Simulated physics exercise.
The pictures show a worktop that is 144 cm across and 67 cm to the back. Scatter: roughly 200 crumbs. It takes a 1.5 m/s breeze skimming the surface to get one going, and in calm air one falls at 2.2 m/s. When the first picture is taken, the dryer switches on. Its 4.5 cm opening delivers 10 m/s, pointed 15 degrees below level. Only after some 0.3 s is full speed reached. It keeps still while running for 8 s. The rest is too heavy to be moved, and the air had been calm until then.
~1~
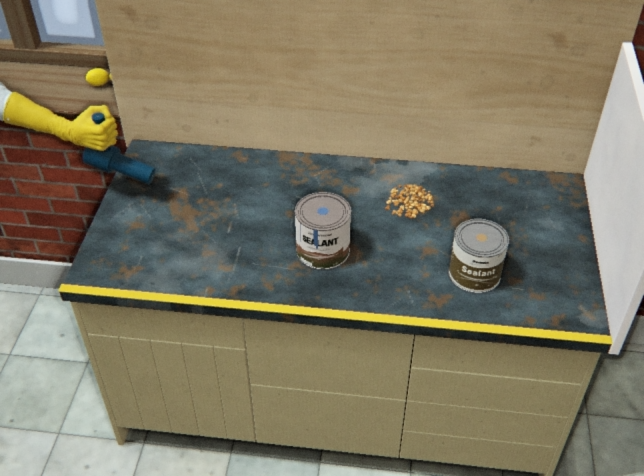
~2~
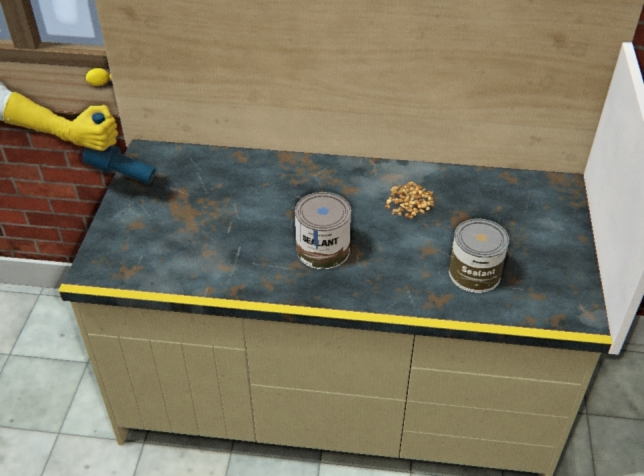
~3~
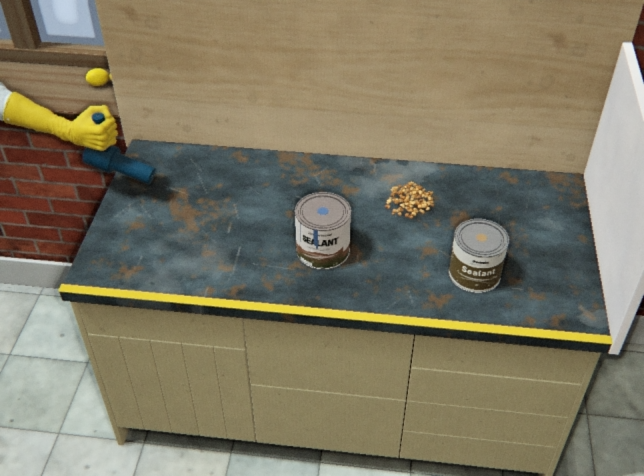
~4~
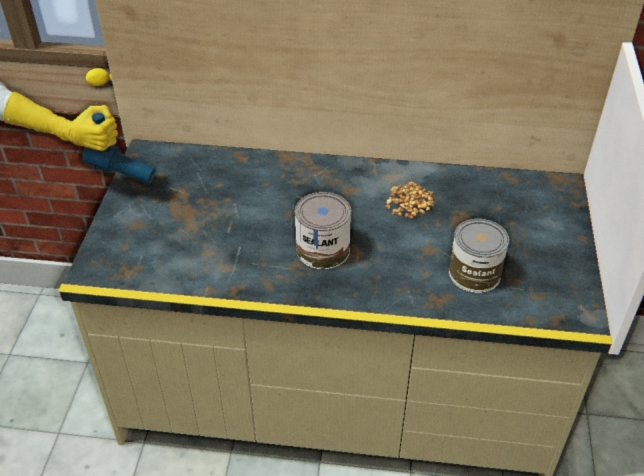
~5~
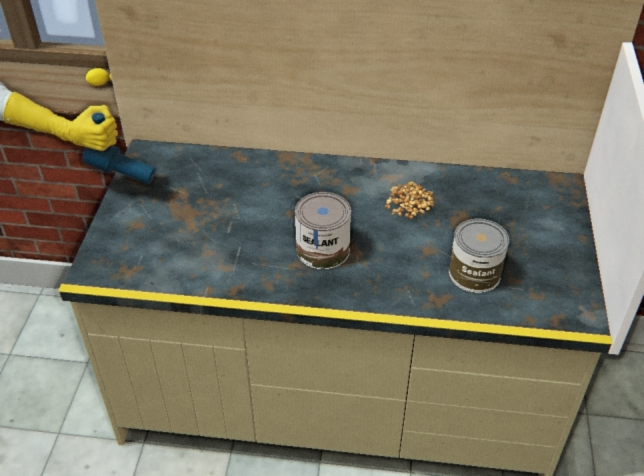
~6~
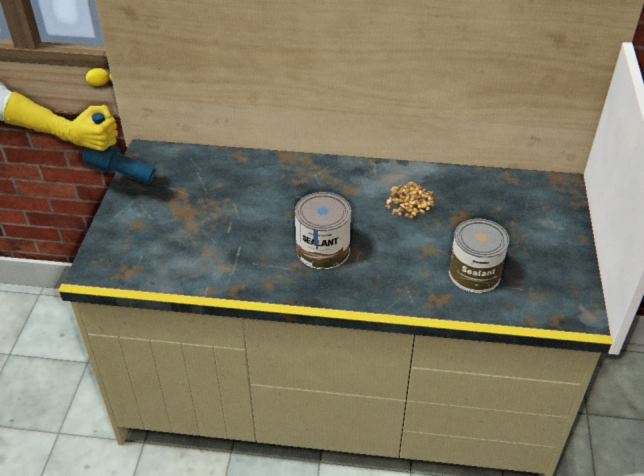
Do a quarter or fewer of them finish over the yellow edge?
Yes, a quarter or fewer do.
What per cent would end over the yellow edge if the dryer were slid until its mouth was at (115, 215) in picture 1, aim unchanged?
The share would be near 0 %.
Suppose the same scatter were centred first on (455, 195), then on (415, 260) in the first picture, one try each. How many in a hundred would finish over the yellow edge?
0 %, 15 %.
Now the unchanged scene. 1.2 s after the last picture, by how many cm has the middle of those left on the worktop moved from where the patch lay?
Roughly 40 centimetres.
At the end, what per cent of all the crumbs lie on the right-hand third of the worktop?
Near 100 %.
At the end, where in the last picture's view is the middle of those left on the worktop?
(558, 193).
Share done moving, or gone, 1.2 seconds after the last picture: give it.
30 %.
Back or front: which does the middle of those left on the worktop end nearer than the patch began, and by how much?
The middle sits nearer the rear edge now, some 10 cm away from where it began.
Then, 1.2 s after the last picture the count stands so, 0 % are over the yellow edge; the middle of those still in play is near (546, 196).
Then, 2.2 s after the last picture the count stands so, 0 % are over the yellow edge; the middle of those still in play is near (553, 197).
Then, 4.1 s after the last picture the count stands so, 0 % are over the yellow edge; the middle of those still in play is near (558, 193).
Then, 7.7 s after the last picture, at the end, 0 % are over the yellow edge; the middle of those still in play is near (558, 193).
